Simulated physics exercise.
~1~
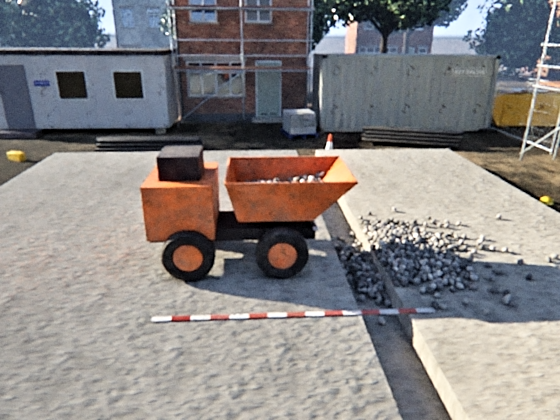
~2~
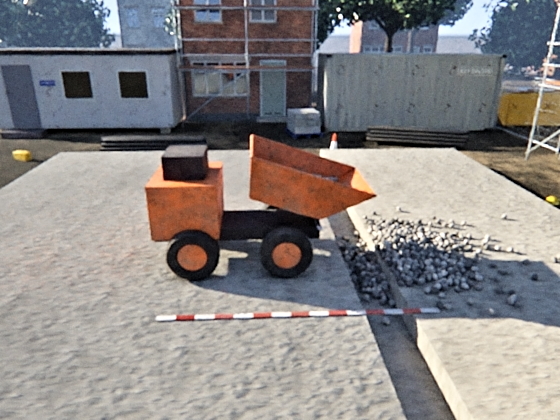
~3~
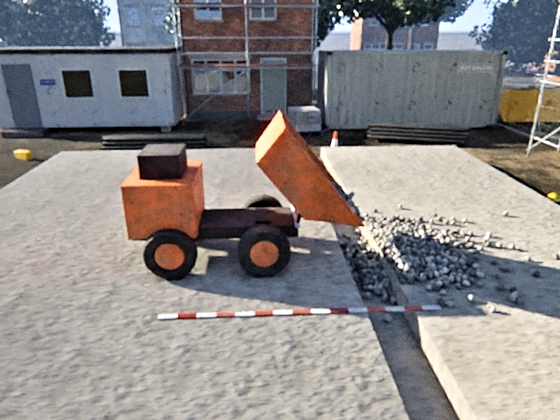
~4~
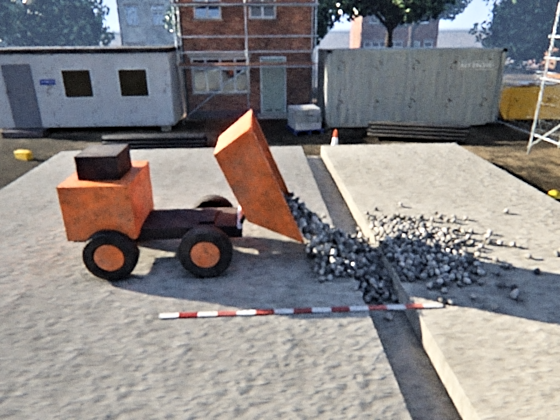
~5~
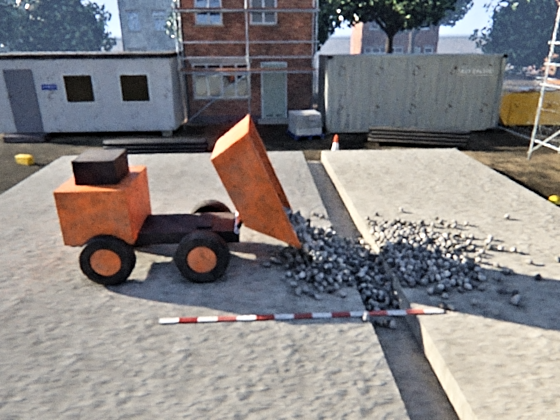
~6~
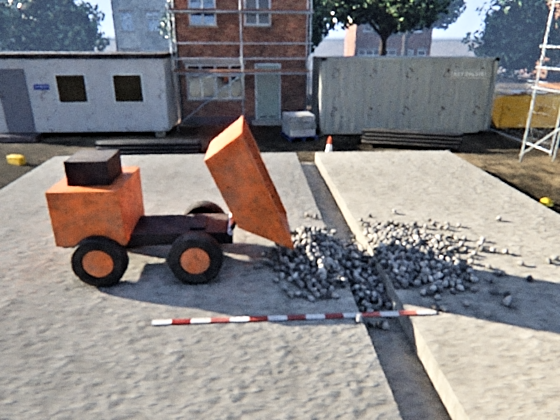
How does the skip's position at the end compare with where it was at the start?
At the start the skip sits level, close to the trench. By the end it is farther to the left, tipped up steeply with its lower edge by the newly poured stones.
An orange dumper with black wheels stands side-on on a pale concrete slab at a building site, seen from slightly above by a gently swaying camera. Its skip holds grey stones, and more lie scattered to the right, around a trench crossed by a red and white pole. Behind are a white cabin, a brick building with scaffolding and a grey container. The skip tips up steeply to the right and stones slide out while the dumper rolls left. It stops with the skip still raised, and the stones settle in a heap on the near side and in the trench, joining the earlier ones beyond.
